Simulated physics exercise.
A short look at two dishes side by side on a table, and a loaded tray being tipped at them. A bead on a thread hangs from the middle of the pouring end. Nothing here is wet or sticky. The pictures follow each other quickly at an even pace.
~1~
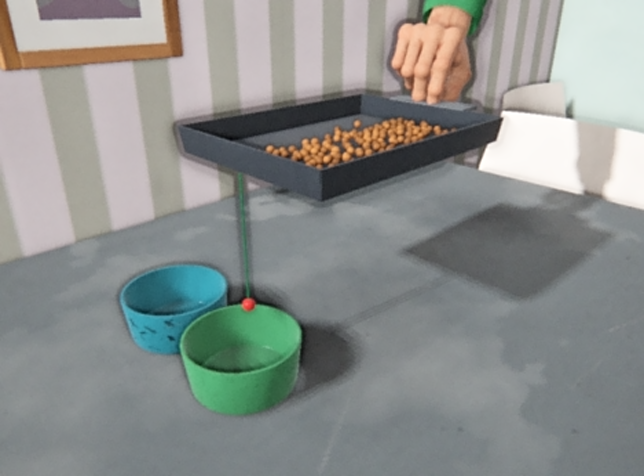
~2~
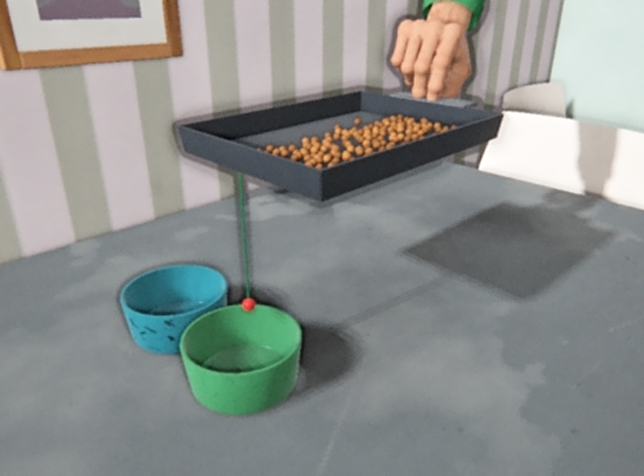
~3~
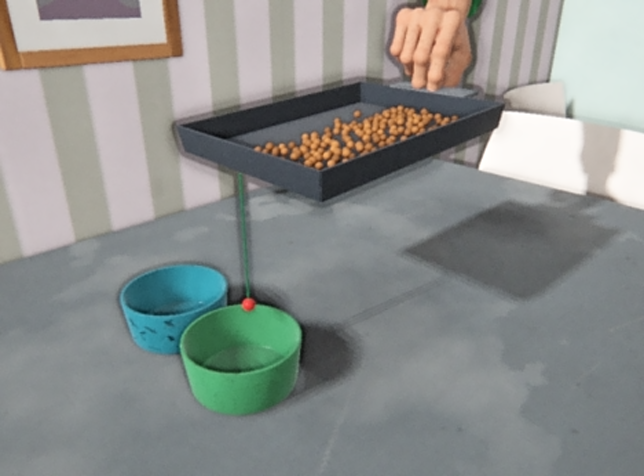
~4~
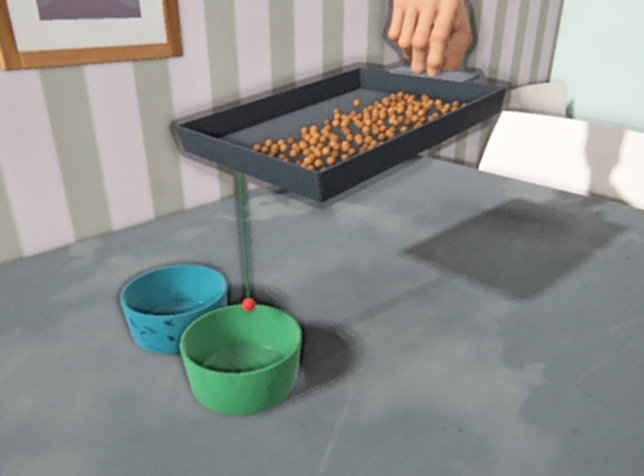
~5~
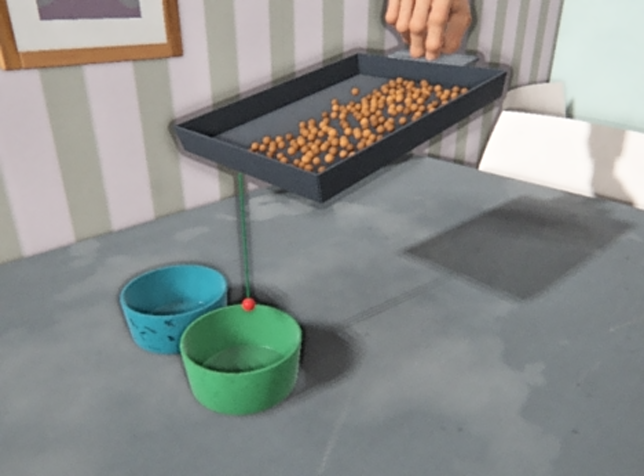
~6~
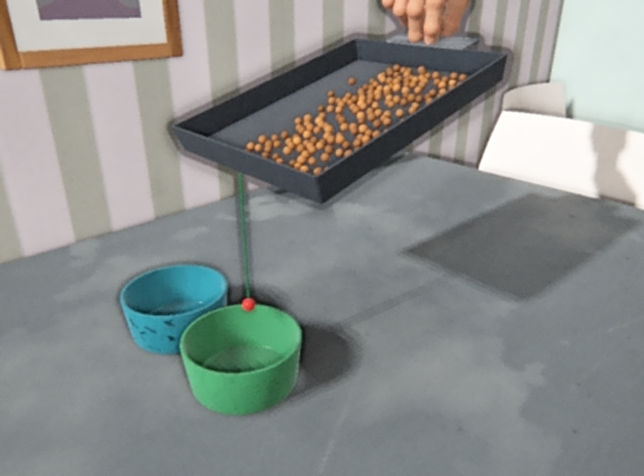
At first, a hand in a green sleeve holds a dark tray of small orange-brown balls almost level above a blue dish and a green dish, a red bead hanging on a thread. The hand then steadily lifts the tray's far end, tilting it toward the dishes, and some balls begin to shift and spread.
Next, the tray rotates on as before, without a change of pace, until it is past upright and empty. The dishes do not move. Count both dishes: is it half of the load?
Caught overall: Only the smaller part.
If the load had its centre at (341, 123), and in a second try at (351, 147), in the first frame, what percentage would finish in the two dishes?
First some 40, then 30 per cent.
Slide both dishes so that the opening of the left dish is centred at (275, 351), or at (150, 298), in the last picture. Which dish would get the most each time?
First the dish on the left, then the right dish.
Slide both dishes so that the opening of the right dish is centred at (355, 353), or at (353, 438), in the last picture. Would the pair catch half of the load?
First not half, then the larger part.
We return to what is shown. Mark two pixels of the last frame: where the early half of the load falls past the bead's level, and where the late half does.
Early half (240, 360), late half (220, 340).
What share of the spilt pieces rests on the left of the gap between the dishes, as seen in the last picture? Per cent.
Near 50 %.
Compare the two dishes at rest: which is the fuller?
Fuller: The right-hand dish.
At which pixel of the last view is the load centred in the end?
Around (228, 415).
Just after the last frame, tray tipped steeply; almost all on the tray; just a few outside both; just a few in the air.
A moment on, tray tipped right over; roughly two thirds on the tray; just a few in the right dish; just a few outside both; roughly a quarter in the air.
Further on, tray tipped past a quarter turn; roughly a third in the right dish; just a few in the left dish; roughly two thirds outside both.
When it is over, tray tipped past a quarter turn; roughly a third in the right dish; just a few in the left dish; roughly two thirds outside both.
